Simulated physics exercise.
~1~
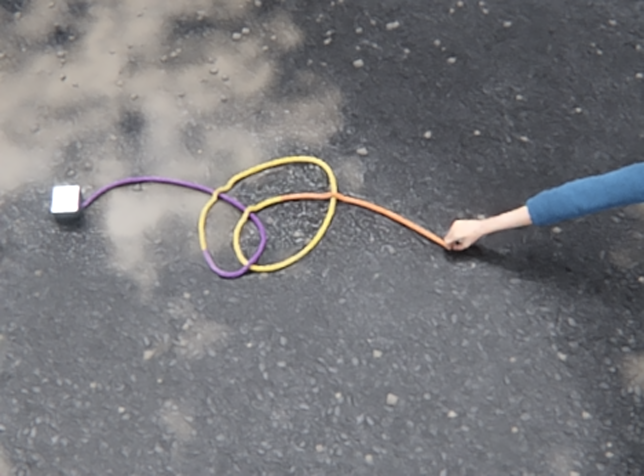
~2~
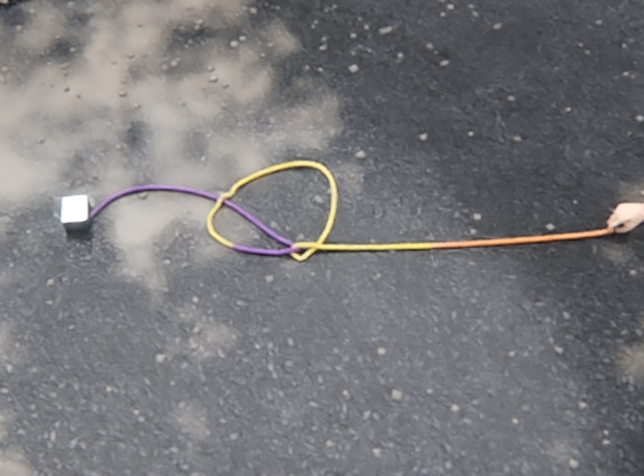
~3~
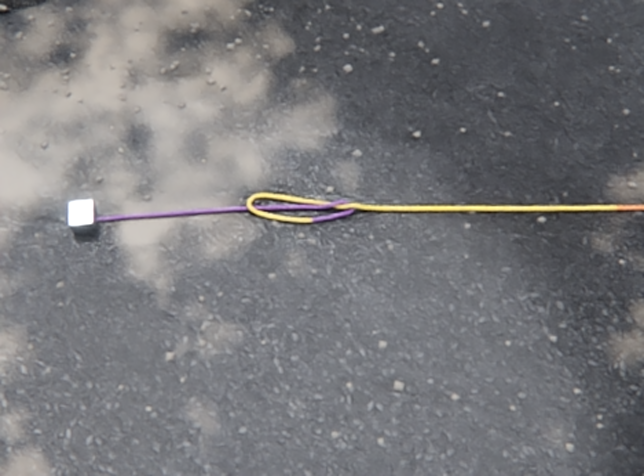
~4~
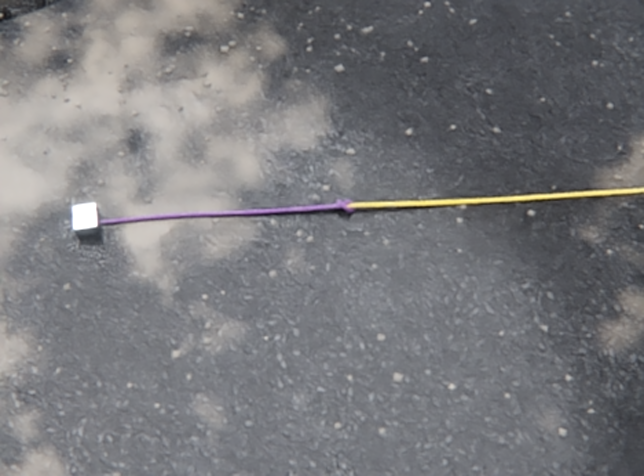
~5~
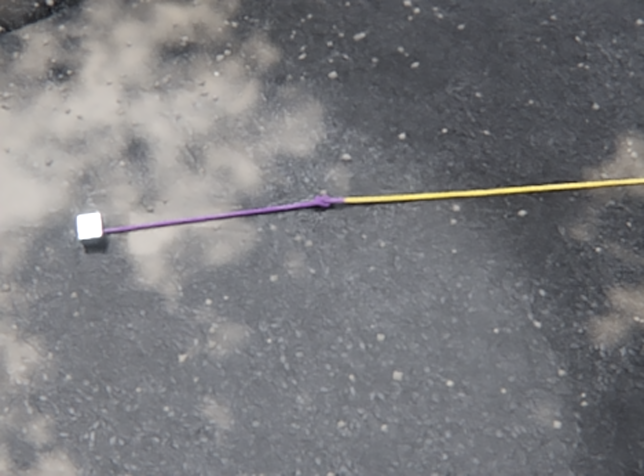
A purple, yellow and orange rope lay looped on dark pavement, fixed to a small pale block at the left, until a hand pulled its free end right, drawing the loops narrower until they jammed into a small tight knot along the straightened rope.
